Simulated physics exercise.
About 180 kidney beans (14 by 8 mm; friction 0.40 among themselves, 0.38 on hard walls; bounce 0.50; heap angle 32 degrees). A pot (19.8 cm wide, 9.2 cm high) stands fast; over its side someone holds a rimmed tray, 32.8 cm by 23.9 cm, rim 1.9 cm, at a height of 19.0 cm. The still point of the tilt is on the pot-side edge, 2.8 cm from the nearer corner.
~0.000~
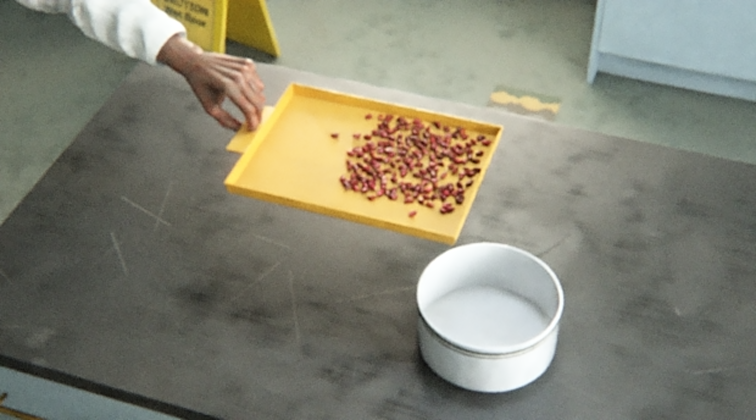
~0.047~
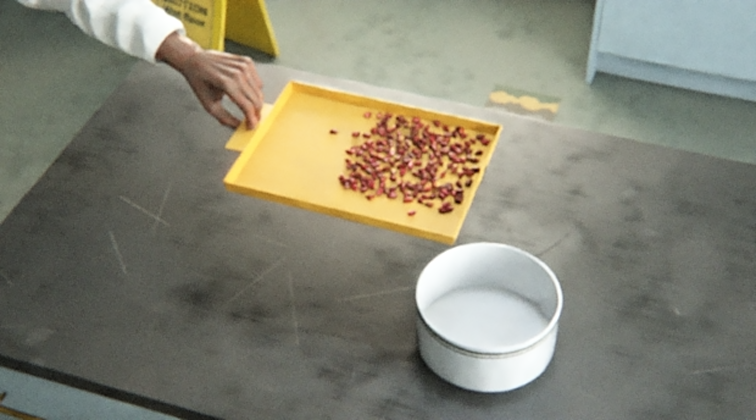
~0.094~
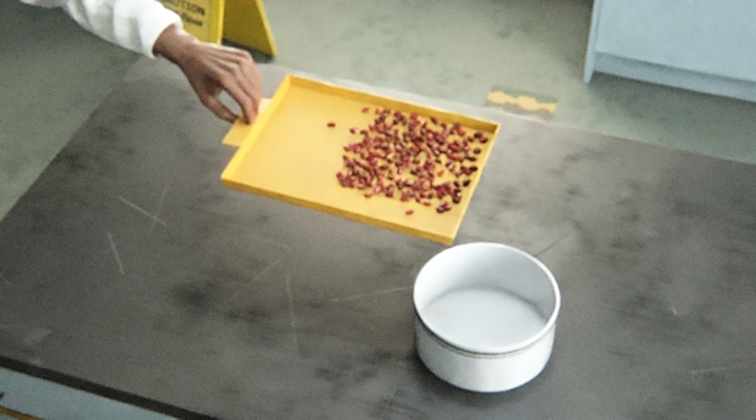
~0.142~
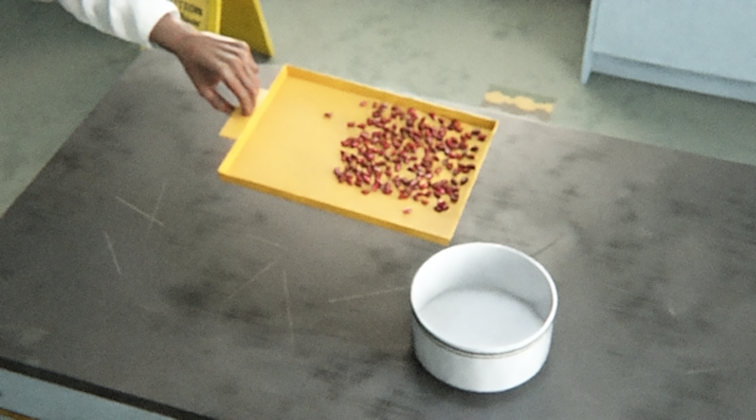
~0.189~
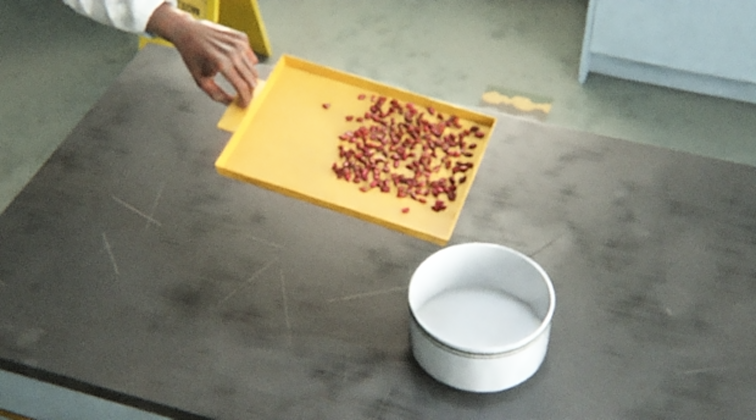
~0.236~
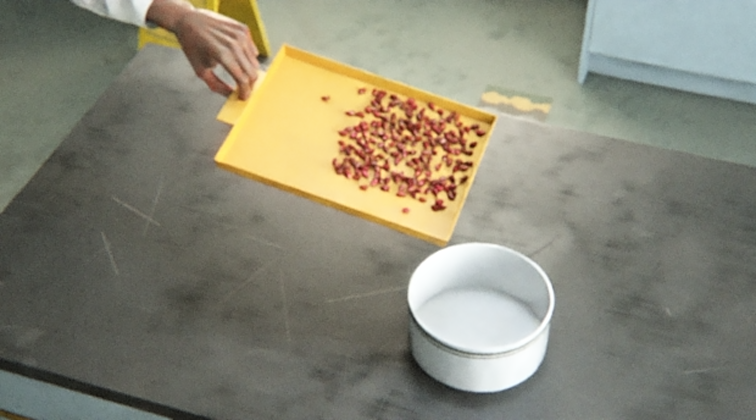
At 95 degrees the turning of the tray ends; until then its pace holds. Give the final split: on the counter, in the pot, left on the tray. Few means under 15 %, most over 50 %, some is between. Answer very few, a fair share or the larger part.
Counter: Very few, pot: The larger part, tray: Very few.
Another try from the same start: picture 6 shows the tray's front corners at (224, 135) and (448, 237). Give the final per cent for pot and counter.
Pot 55, counter 45.
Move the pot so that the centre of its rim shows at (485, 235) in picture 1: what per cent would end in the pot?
About 0 per cent.
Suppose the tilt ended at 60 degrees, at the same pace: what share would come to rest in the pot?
It would be near 25 per cent.
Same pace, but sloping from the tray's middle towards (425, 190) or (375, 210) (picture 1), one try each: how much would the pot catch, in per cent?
Some 85 and 75 per cent.
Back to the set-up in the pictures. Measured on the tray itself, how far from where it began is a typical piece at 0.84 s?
Roughly 10 cm.
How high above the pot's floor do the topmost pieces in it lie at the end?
Roughly 2.0 cm.
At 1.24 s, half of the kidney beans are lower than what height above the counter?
About 22 cm.
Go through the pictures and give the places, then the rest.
In the first frame, tray tilt 0 degrees, front corners at (227, 182) and (454, 235); middle of the pieces at (409, 163); pot at (490, 294).
In the second frame, tray tilt 1 degrees, front corners at (226, 180) and (453, 235); middle of the pieces at (408, 162).
In the third frame, tray tilt 2 degrees, front corners at (224, 176) and (451, 235); middle of the pieces at (406, 159).
In the fourth frame, tray tilt 5 degrees, front corners at (221, 170) and (448, 236), lowest corner right front; middle of the pieces at (404, 156).
In the fifth frame, tray tilt 8 degrees, front corners at (218, 164) and (446, 237), lowest corner right front; middle of the pieces at (402, 152).
In the sixth frame, tray tilt 11 degrees, front corners at (218, 158) and (446, 238), lowest corner right front; middle of the pieces at (402, 149); pot at (481, 294). The tray's pace is about 65 degrees a second.
After 0.84 s, tilt 51 degrees; the tray holds 100 %, the pot 0 %.
After 1.24 s, tilt 77 degrees; the tray holds 75 %, the pot 20 %.
Then, at 1.73 s, tilt 95 degrees; the tray holds 5 %, the pot 95 %.
In the end, at 2.6 s, counter 0 %, pot 100 %, tray 0 %.
